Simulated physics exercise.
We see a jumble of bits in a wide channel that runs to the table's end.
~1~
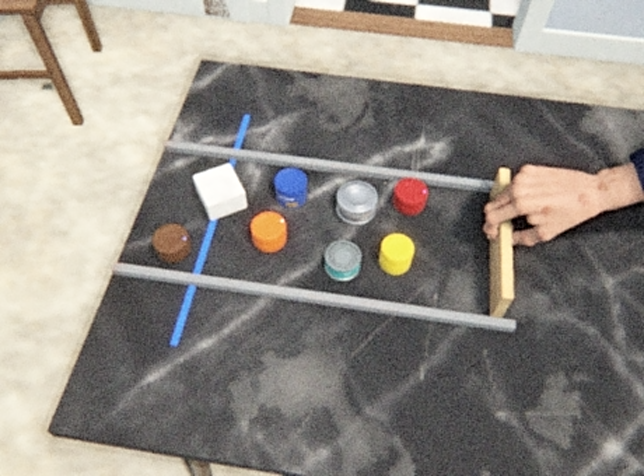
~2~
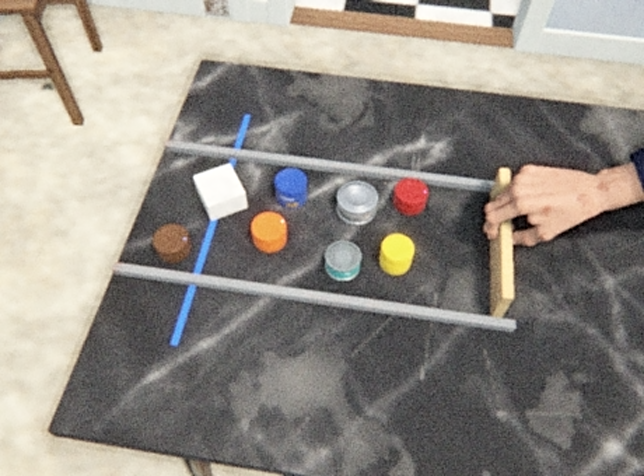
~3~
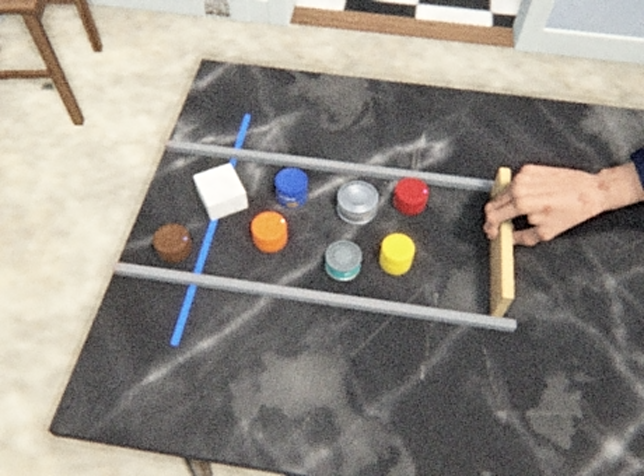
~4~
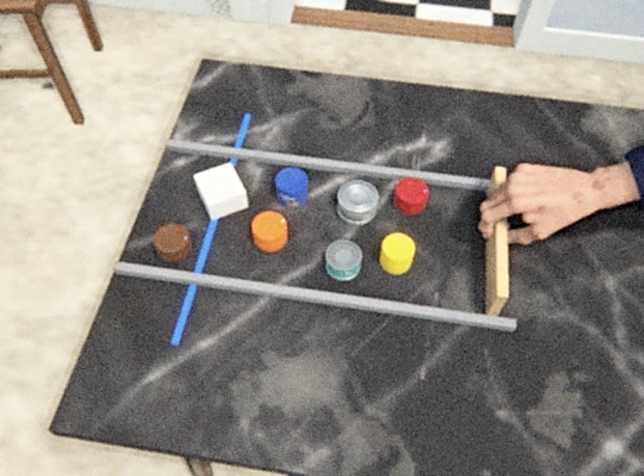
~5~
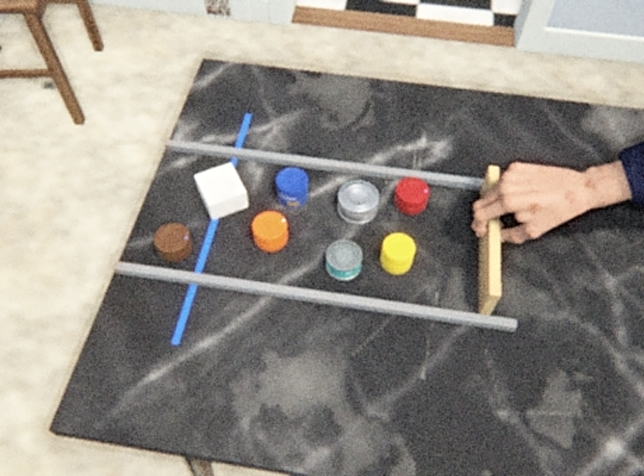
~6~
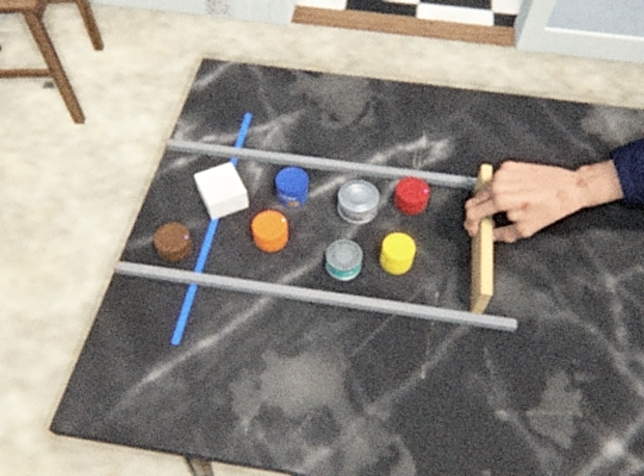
The clip opens on a dark marbled table where colored lids, small tins and a white block sit between two gray rails, with blue tape crossing beneath them on the left. A hand at the right holds a wooden board still, then slides it slightly left, while the objects stay in place.
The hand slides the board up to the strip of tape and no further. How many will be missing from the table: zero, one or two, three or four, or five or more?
As it turns out, the number that fall off is zero.
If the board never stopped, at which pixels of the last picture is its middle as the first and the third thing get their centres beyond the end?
Near (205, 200) and (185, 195).
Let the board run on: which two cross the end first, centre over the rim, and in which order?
They are the white block, then the brown lid.
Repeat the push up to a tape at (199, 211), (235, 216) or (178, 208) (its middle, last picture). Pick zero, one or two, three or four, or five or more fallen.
The falls would be just one or two; none; three to four.
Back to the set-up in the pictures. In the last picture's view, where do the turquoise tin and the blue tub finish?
First (184, 253), then (185, 170).
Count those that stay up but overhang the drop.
It comes to 1.
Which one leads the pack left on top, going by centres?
It is the white block.
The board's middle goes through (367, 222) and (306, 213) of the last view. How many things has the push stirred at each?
By then 4, and 6.
Soon after, none off yet; brown lid at rest near (173, 242); white block at rest near (222, 191); orange lid at rest near (270, 231).
After that, none off yet; brown lid at rest near (173, 242); white block displaced about its own width near (190, 192); orange lid displaced well along near (204, 219).
In the end, the number that fall off is zero.
